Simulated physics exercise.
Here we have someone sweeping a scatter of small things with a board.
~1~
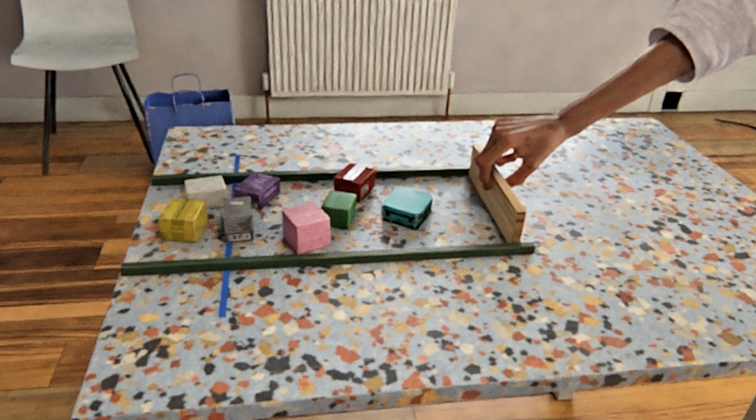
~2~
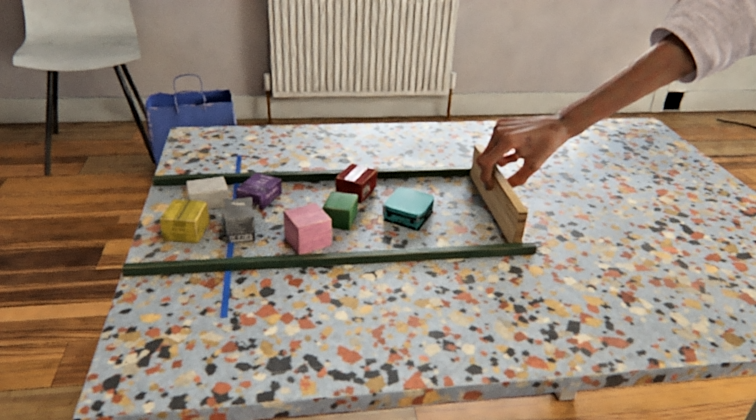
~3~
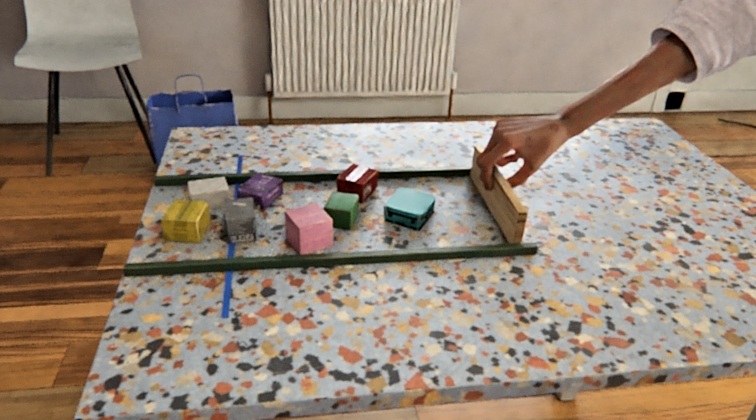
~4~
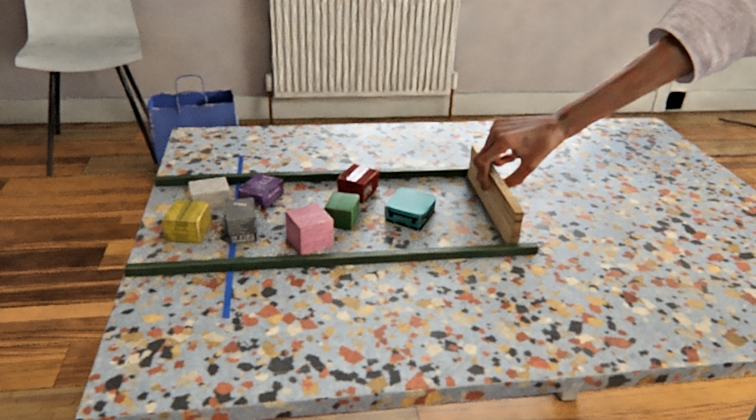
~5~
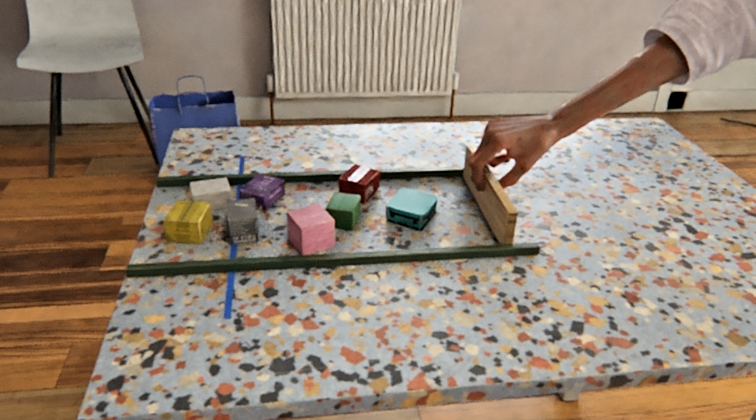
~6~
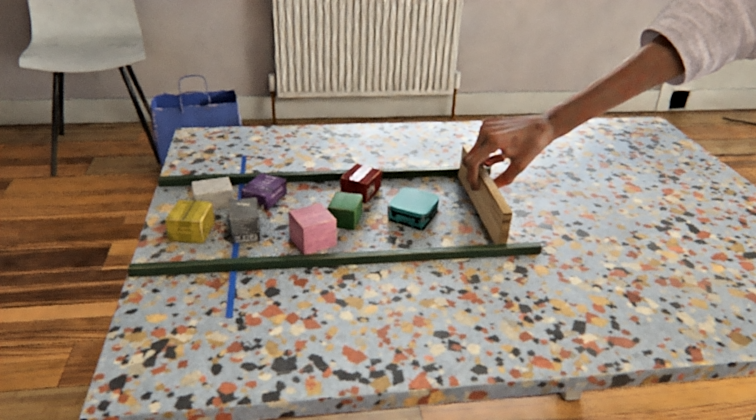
A hand held a wooden board upright between two green strips on a speckled tabletop, then slid it slightly left toward several scattered colourful boxes, which stayed where they were without being touched.
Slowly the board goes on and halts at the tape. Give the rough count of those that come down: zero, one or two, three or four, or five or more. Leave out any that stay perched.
The number that fall off is one or two.
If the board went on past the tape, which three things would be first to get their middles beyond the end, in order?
They are the yellow box, then the white block, then the grey box.
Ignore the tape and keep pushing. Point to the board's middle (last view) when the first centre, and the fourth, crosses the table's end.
Near (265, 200) and (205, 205).
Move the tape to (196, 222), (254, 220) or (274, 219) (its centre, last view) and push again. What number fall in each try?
Down on the floor: 4, 1 and 0.
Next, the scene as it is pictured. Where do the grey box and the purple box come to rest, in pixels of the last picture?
The grey box stops around (148, 226); the purple box around (193, 194).
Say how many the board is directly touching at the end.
It touches 3.
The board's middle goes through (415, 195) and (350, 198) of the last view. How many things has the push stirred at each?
The counts are 1 and 4.
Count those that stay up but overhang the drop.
The number is 2.
Soon after, none off yet; yellow box at rest near (191, 221); white block at rest near (213, 194); grey box at rest near (245, 220).
After that, none off yet; yellow box at rest near (190, 221); white block at rest near (213, 194); grey box displaced a little near (228, 221).
In the end, the number that fall off is one or two; gone, yellow box.
